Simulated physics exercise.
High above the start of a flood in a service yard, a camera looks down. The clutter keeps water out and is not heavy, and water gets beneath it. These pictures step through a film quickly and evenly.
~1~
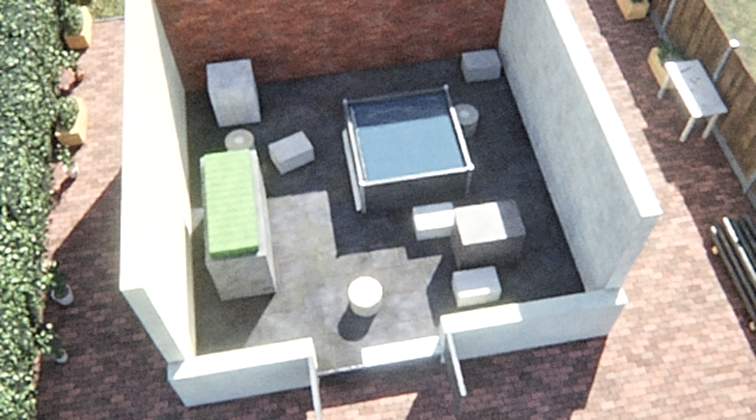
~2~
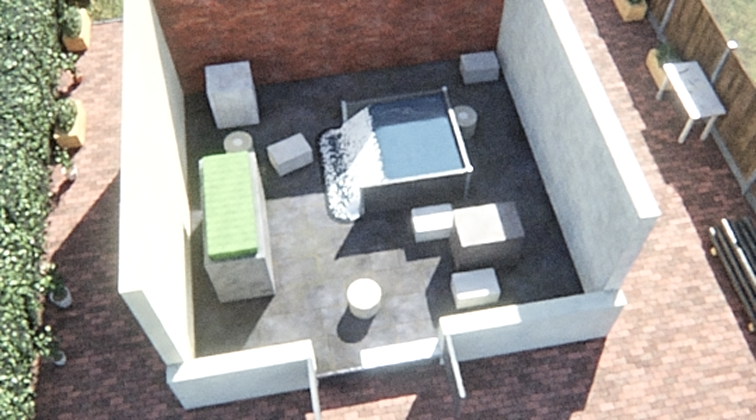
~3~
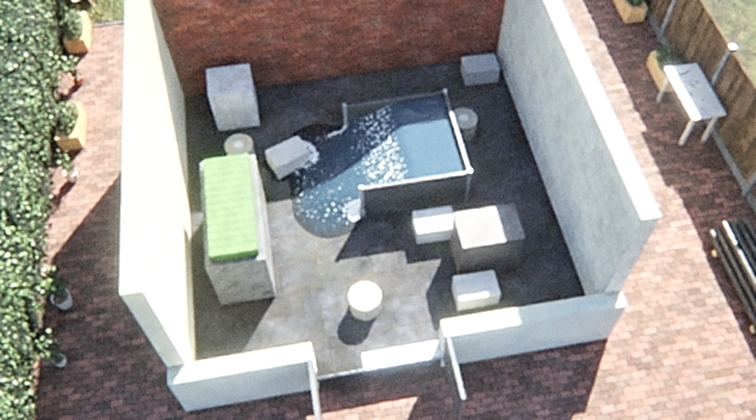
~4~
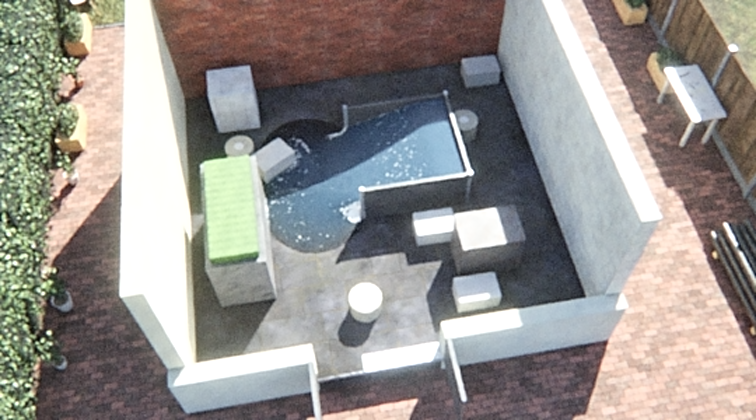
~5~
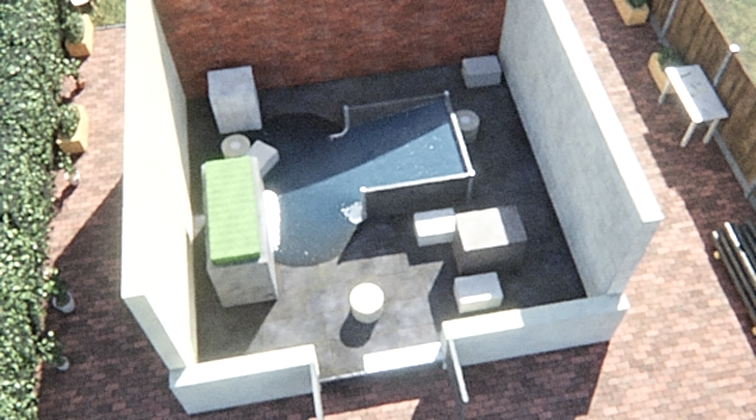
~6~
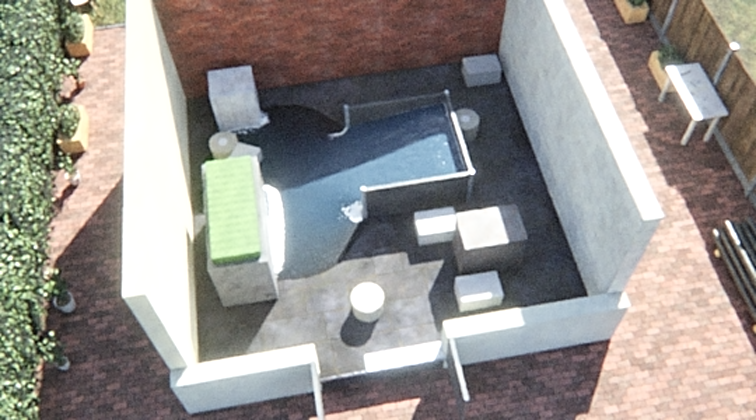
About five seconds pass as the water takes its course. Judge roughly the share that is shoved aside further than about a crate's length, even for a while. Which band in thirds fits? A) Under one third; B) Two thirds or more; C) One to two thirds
One to two thirds (C).
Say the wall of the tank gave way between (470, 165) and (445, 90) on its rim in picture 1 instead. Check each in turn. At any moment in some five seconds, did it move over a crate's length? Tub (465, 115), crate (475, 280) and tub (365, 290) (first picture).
Got that far, got that far, got that far.
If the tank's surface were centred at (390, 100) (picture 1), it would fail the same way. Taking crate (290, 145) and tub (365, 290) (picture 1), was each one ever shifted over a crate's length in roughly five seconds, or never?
Going in the order given, the first got carried that far and the second got carried that far.
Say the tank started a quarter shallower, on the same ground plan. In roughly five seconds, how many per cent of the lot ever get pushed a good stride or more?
40 % or so.
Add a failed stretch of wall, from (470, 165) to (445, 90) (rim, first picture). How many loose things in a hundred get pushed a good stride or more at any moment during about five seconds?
That works out to about 70 per cent of them.
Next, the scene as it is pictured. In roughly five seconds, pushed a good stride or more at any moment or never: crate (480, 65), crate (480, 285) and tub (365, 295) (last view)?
As listed: Falls short, falls short and travels that far.
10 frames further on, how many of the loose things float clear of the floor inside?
That adds up to 2.
A moment on, 2 of 7 are well off their spots; 2 afloat.
Next, 2 of 7 are well off their spots; 2 afloat.
Later, 3 of 7 are well off their spots; 2 afloat.
In the end, 2 of 7 are well off their spots, and 3 have been at some point; 3 afloat.
